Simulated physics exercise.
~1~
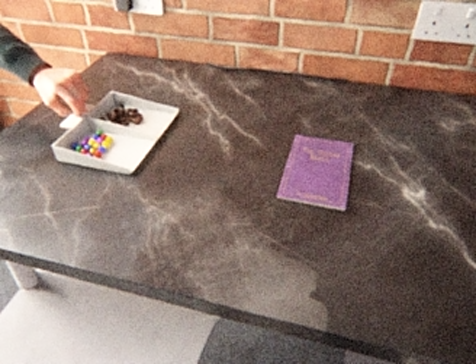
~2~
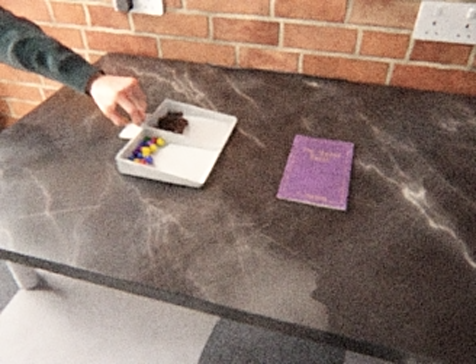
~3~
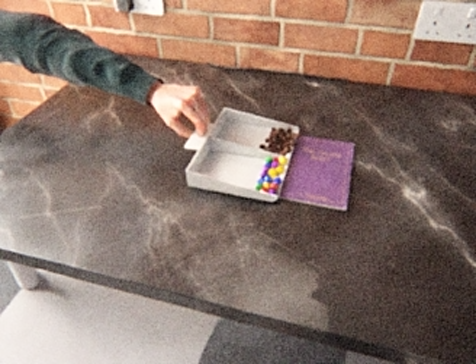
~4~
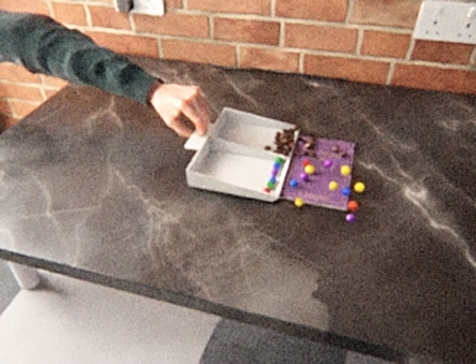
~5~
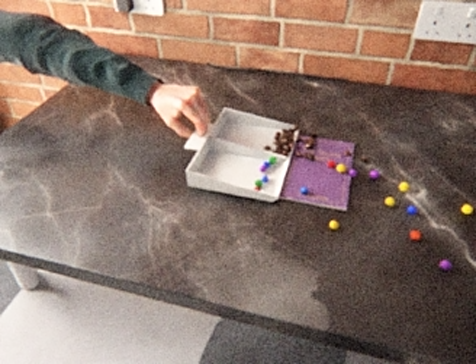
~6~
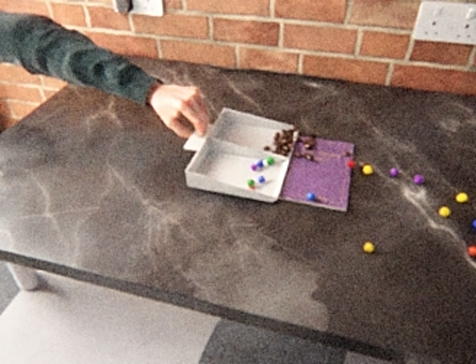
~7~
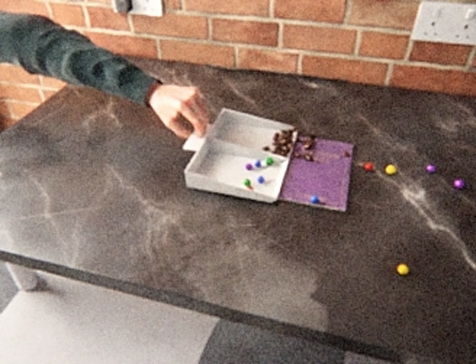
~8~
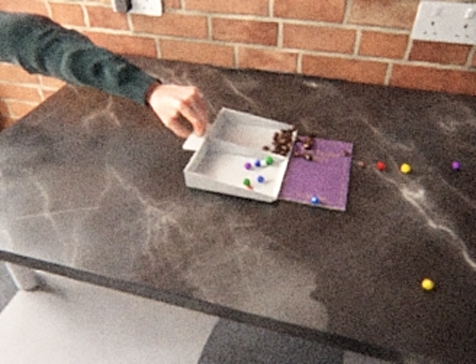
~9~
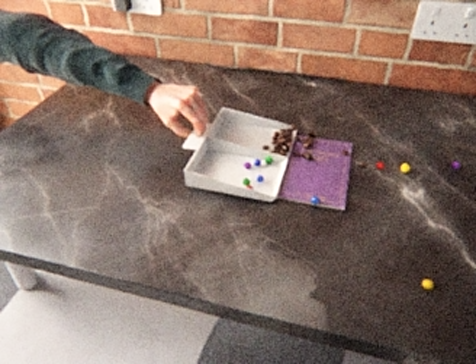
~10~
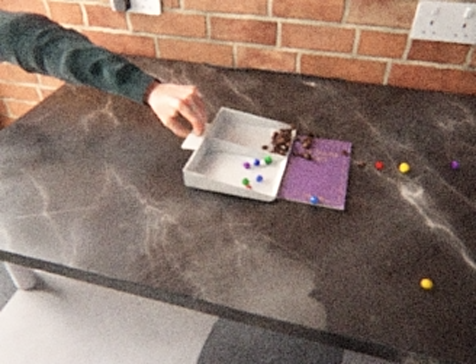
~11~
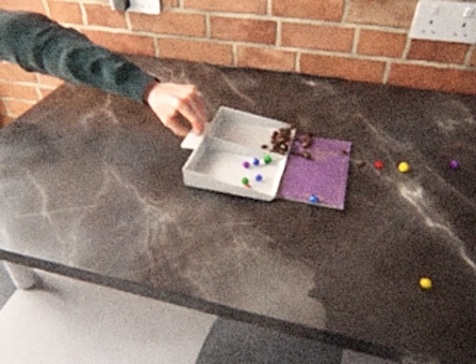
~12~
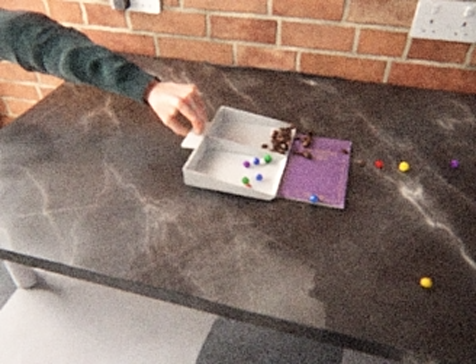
A hand slides a divided tray right into a purple book, spilling beads and brown pieces.
